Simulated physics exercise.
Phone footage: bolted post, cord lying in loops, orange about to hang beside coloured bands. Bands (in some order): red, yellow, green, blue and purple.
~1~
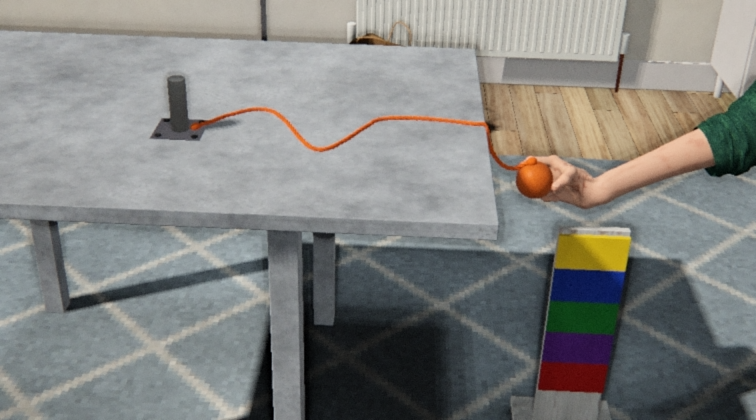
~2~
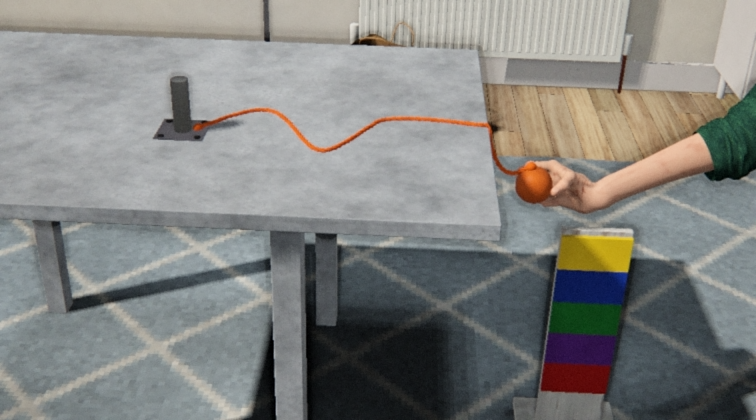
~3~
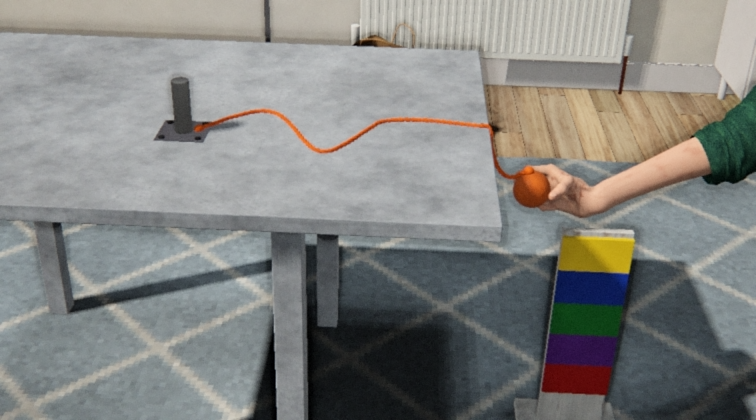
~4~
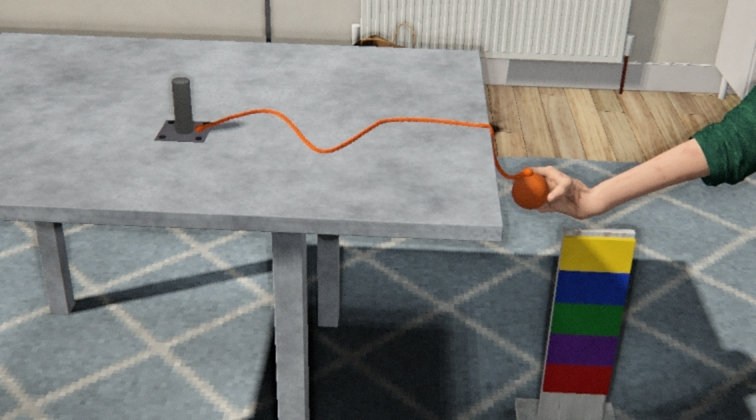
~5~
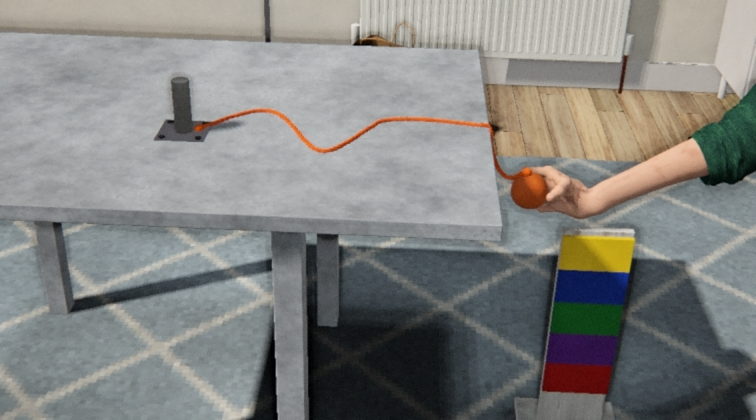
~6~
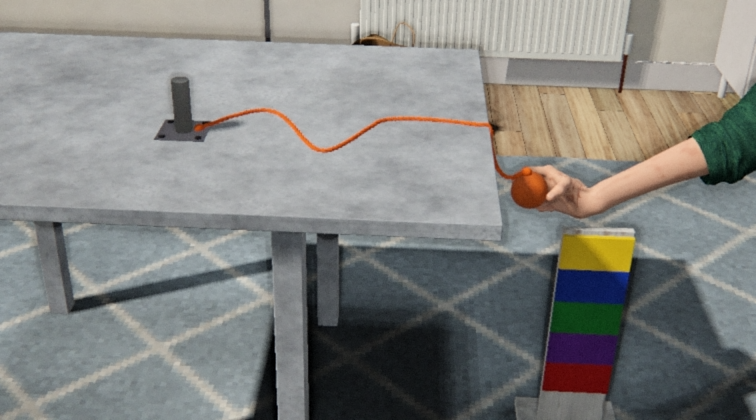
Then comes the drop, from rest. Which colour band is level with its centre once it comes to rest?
The green band.
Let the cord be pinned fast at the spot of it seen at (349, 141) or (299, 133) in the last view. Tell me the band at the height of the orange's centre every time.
Try one: Yellow. Try two: Blue.
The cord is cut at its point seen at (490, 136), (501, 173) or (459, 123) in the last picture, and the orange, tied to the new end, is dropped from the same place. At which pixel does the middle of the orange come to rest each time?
Respectively (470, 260), (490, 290) and (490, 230).
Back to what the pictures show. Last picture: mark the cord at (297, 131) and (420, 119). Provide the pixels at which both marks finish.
The first finishes about (346, 129) and the second about (488, 170).
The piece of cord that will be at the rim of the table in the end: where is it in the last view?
It's near (382, 121) in the last picture.
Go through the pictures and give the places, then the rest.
In the first picture, orange (534, 180); yellow (593, 254); blue (588, 287); green (583, 319); purple (578, 349); red (573, 378).
In the second picture, orange (534, 185); cord through (231, 116) (291, 125) (339, 146) (393, 119) (478, 125).
In the third picture, orange (532, 189).
In the fourth picture, orange (530, 191); cord through (233, 117) (293, 126) (341, 147) (395, 120) (480, 126).
In the fifth picture, orange (530, 191).
In the sixth picture, orange (530, 190); cord through (232, 117) (292, 126) (340, 146) (394, 119) (479, 125).
Soon after, orange near (443, 314); level with green.
Then, orange near (498, 303); level with green.
At rest, orange near (481, 309); level with green. Its centre hangs level with the green band.
